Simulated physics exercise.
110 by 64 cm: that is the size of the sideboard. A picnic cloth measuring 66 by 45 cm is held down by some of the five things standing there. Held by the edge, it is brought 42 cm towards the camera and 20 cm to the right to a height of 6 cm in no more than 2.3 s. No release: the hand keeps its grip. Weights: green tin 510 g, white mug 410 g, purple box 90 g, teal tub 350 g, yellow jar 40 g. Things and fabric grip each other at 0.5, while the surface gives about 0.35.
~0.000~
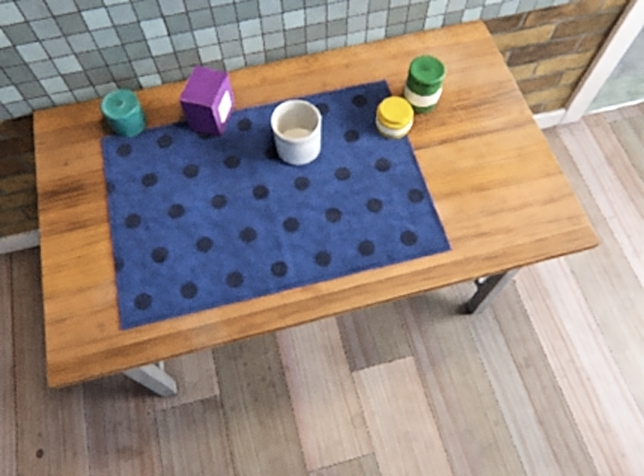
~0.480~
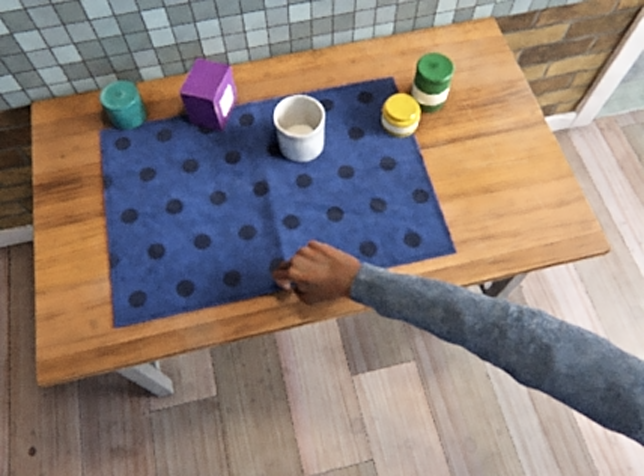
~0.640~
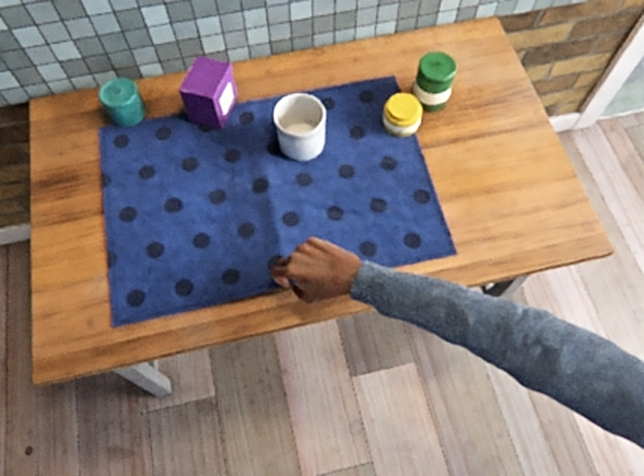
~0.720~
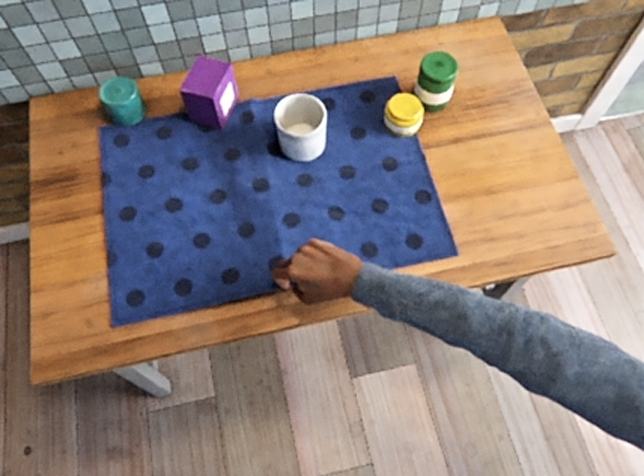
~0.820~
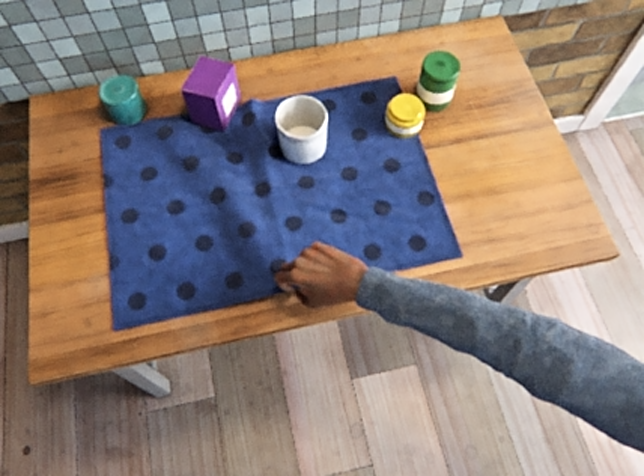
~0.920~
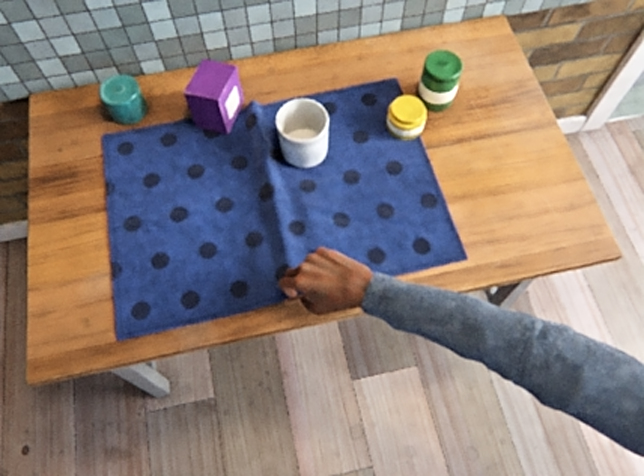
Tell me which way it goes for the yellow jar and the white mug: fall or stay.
The yellow jar will come off. The white mug will come off.
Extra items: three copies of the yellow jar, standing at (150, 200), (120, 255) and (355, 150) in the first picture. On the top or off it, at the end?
Log, listed order - lost / lost / lost.
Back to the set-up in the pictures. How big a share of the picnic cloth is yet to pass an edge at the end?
About 0 per cent.
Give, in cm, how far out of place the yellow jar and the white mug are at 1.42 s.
Shift - yellow jar 8 cm, white mug 10 cm.
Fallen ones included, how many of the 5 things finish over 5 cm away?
Total: 3.
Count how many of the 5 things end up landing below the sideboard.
3 in all.
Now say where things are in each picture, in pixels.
Shows, yellow jar (396, 109); white mug (296, 120); picnic cloth corners (122, 330) (386, 80) (452, 250), in the first picture.
Shows, picnic cloth corners (115, 328) (393, 77); grip (290, 286), in the second picture.
Shows, picnic cloth corners (113, 327) (395, 76); grip (289, 284), in the third picture.
Shows, picnic cloth corners (112, 327) (395, 76); grip (290, 286), in the fourth picture.
Shows, purple box (208, 77); white mug (301, 116); picnic cloth corners (114, 331) (100, 129); grip (293, 289), in the fifth picture.
Shows, yellow jar (408, 108); white mug (302, 119); picnic cloth corners (117, 341) (102, 135) (396, 78) (468, 259); grip (297, 295), in the sixth picture.
At 1.4 s, 85 % of the picnic cloth is still over the top; white mug 12 cm off its start, yellow jar 7 cm off its start, purple box 13 cm off its start.
At 1.9 s, 55 % of the picnic cloth is still over the top; white mug 26 cm off its start, yellow jar 19 cm off its start, purple box 29 cm off its start.
At 2.4 s, 25 % of the picnic cloth is still over the top; white mug 39 cm off its start at (386, 289), yellow jar 30 cm off its start at (473, 229), purple box 43 cm off its start at (280, 261).
At 2.9 s, 0 % of the picnic cloth is still over the top; white mug over the edge, yellow jar over the edge, purple box over the edge.
At 4.5 s, 0 % of the picnic cloth is still over the top; yellow jar over the edge, white mug over the edge, purple box over the edge.
